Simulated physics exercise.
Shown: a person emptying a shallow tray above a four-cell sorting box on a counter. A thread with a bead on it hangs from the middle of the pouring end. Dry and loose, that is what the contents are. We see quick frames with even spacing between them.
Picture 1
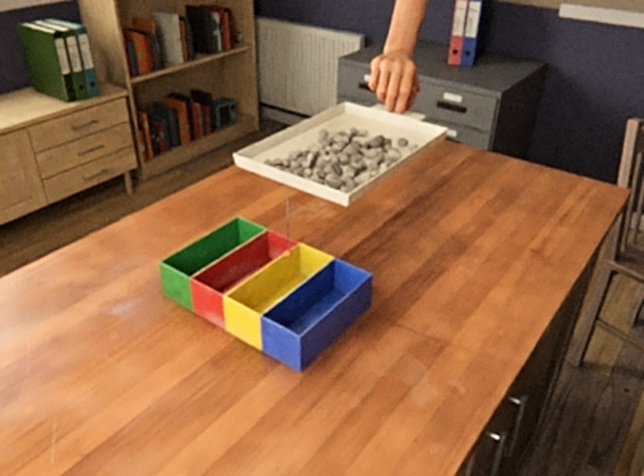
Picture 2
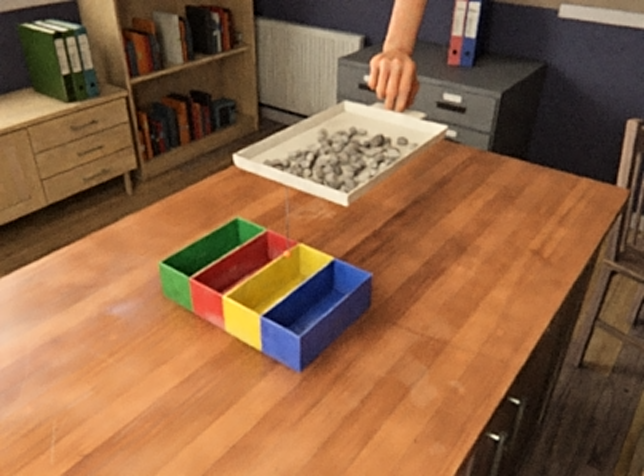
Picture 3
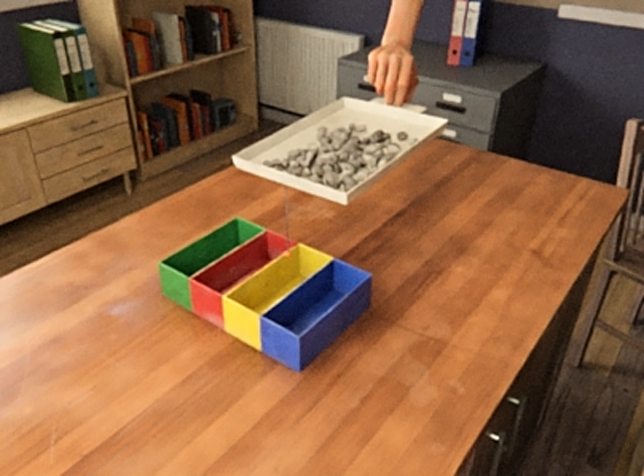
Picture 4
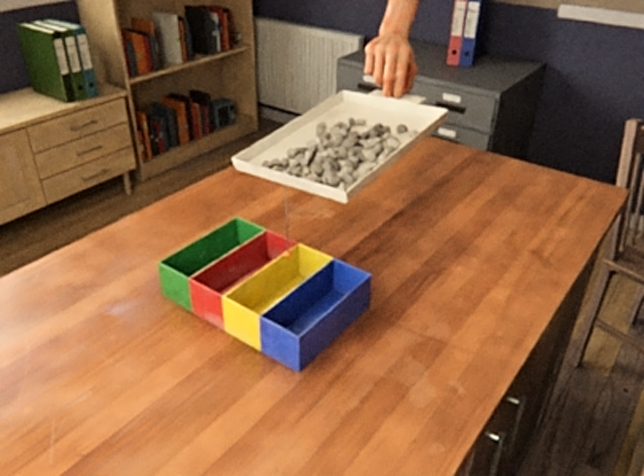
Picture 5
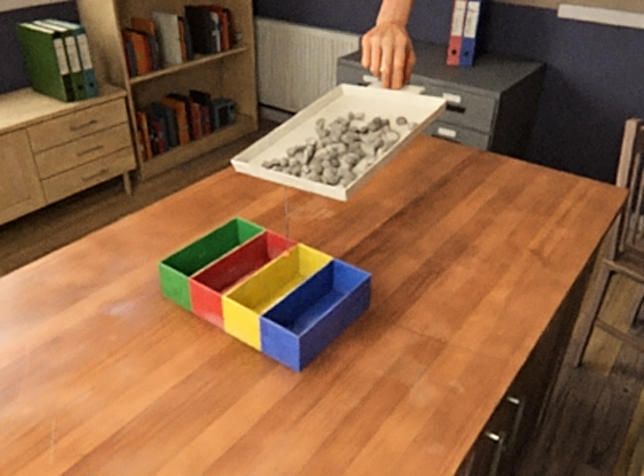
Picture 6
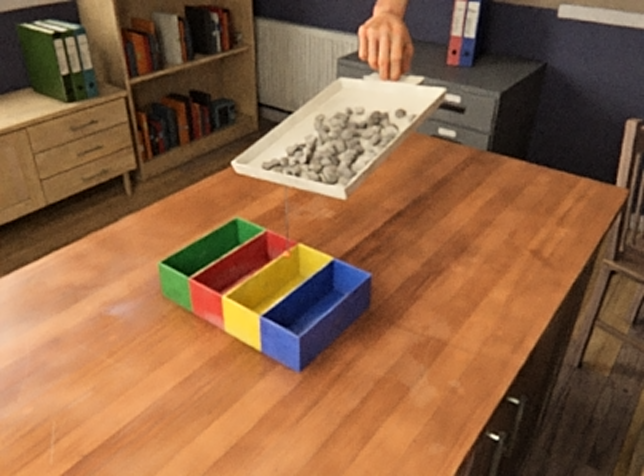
A hand held a shallow white tray of loose grey gravel above a box with green, red, yellow and blue cells on a wooden counter, then slowly tilted it slightly, lowering its left corner.
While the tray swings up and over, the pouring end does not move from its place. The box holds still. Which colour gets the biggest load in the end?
The red cell gets the biggest load.
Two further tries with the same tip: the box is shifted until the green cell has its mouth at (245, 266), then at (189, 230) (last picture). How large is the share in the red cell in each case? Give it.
Near 0 % and 40 %.
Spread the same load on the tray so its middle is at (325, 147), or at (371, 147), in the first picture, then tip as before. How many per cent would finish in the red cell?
In order, 40 per cent then 50 per cent.
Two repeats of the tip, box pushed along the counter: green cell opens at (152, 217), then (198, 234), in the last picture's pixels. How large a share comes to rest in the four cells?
In order: 90 per cent and 100 per cent.
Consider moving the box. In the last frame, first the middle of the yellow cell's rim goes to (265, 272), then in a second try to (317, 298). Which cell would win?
It would be the cell in red the first time and the cell in green the second time.
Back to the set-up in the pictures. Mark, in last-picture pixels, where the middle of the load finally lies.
Near (239, 288), more or less.
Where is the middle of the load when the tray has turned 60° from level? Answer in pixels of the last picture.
About (276, 151).
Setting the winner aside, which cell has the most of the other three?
The answer here is the green cell.
Shortly afterwards, tray tipped steeply; all but a few on the tray; only a few falling or outside the box.
Next, tray tipped past a quarter turn; near a quarter on the tray; near half in the red cell; near a quarter in the green cell; only a few in the yellow cell; a little falling or outside the box.
Some moments later, tray tipped past a quarter turn; the bulk in the red cell; near a quarter in the green cell; only a few in the yellow cell; only a few falling or outside the box.
In the end, tray tipped past a quarter turn; the bulk in the red cell; near a quarter in the green cell; only a few in the yellow cell; none at all in the blue cell; only a few outside the box.
